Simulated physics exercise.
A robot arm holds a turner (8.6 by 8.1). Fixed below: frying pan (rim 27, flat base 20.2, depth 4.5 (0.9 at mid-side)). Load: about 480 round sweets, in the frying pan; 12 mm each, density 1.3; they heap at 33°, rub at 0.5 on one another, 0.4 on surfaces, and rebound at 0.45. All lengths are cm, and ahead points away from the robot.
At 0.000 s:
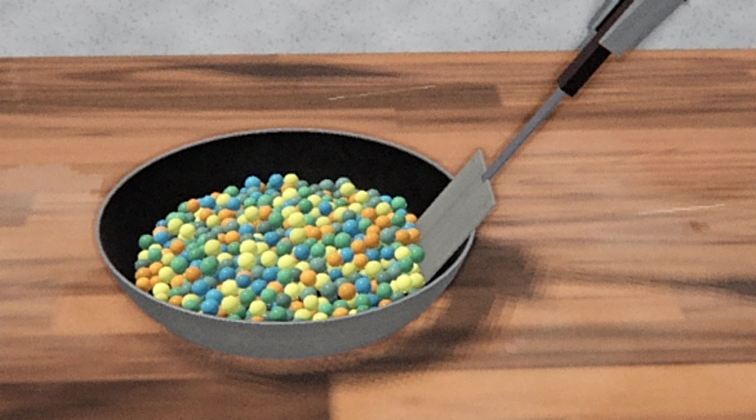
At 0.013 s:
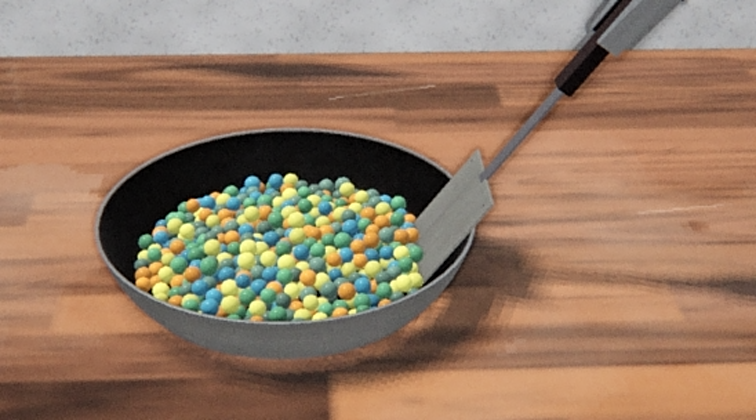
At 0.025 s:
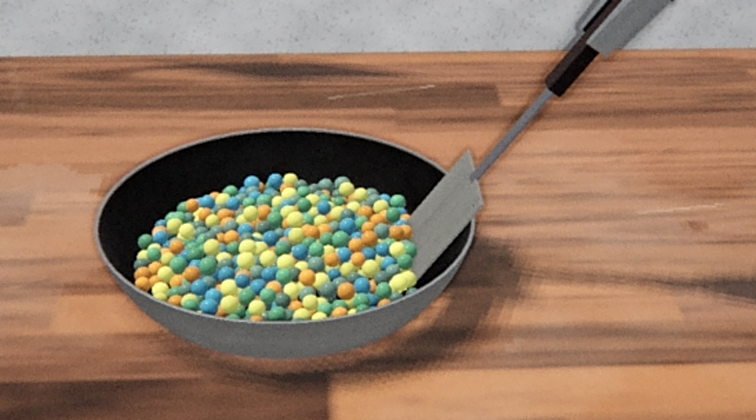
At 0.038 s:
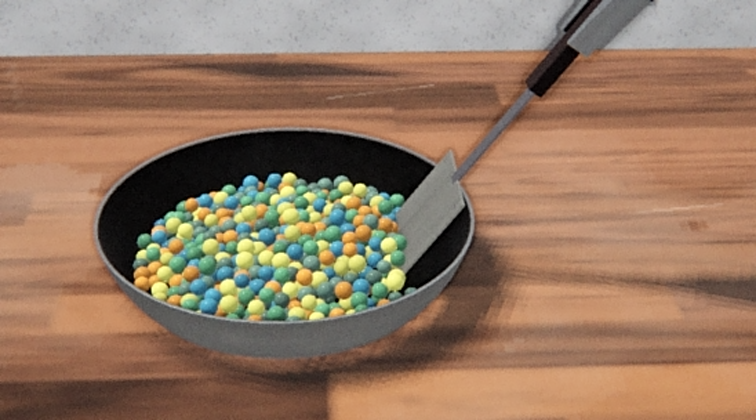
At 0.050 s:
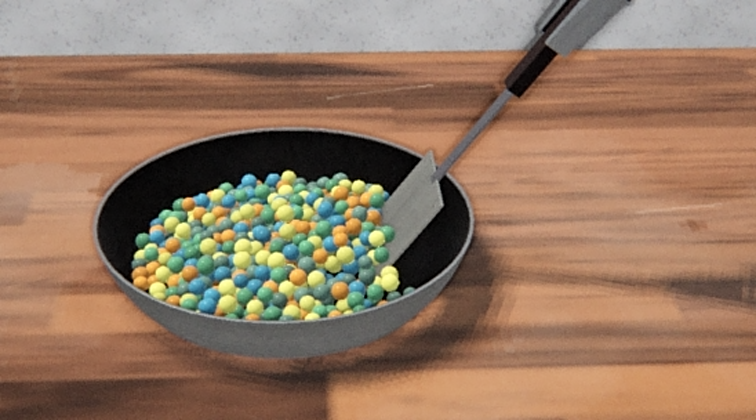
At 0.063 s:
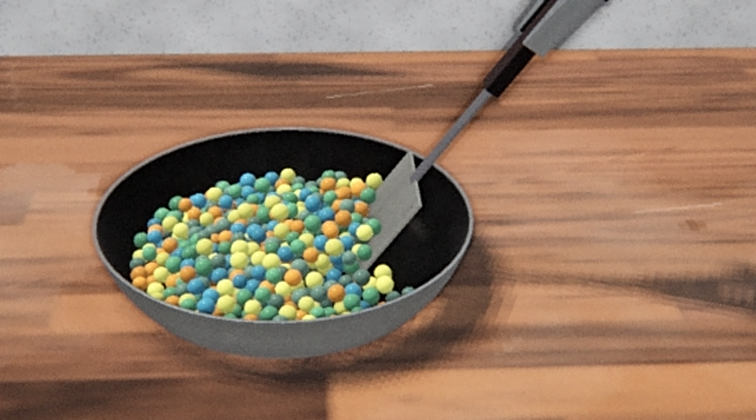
On a wooden countertop, a gray turner slid leftward from the right edge of a dark frying pan, pushing into a heap of small round sweets in blue, green, yellow and orange.
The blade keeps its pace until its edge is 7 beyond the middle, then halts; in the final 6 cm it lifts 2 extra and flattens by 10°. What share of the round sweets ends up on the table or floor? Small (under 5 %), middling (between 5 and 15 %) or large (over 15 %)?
A middling share, between 5 and 15 %, ends on the table or floor.
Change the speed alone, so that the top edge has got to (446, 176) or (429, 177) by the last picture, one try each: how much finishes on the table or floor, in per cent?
Some 0 and 5 per cent.
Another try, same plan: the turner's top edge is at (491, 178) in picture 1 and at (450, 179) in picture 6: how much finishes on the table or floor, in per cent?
Some 0 per cent.
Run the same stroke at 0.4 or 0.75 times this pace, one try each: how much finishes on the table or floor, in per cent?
About 0 and 5 per cent.
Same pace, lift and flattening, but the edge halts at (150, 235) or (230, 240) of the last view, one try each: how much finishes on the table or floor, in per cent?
Some 30 and 5 per cent.
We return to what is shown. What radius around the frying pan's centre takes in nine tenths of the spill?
Some 50 cm.
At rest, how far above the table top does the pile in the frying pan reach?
Some 5.5 cm.
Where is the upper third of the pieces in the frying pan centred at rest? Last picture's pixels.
At about (157, 234).
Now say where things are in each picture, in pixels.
The first picture shows turner top edge at (487, 176), sloping 54°; upper third of the load around (295, 242), from x 145 to 420, top at y 180; 485 in the frying pan.
The second picture shows turner top edge at (485, 176), sloping 54°; upper third of the load around (294, 241), from x 145 to 415, top at y 180.
The third picture shows turner top edge at (476, 176), sloping 54°; upper third of the load around (297, 240), from x 140 to 415, top at y 180.
The fourth picture shows turner top edge at (457, 177), sloping 54°; upper third of the load around (307, 238), from x 140 to 415, top at y 180.
The fifth picture shows turner top edge at (437, 177), sloping 54°; upper third of the load around (307, 236), from x 140 to 415, top at y 180.
The sixth picture shows turner top edge at (416, 177), sloping 54°; upper third of the load around (306, 231), from x 140 to 415, top at y 175; 485 in the frying pan.
After 0.09 s, sloping 54°, highest piece 7 above the table; 485 in the frying pan.
After 0.13 s, sloping 51°, highest piece 8 above the table; 485 in the frying pan.
After 0.34 s, sloping 44°, highest piece 6 above the table; 444 in the frying pan, 33 on the table or floor, 8 on the blade or in flight.
After 1.39 s, sloping 44°, highest piece 5 above the table; 442 in the frying pan, 43 on the table or floor.
At rest, 442 in the frying pan, 43 on the table or floor. That is 9 % on the table or floor.
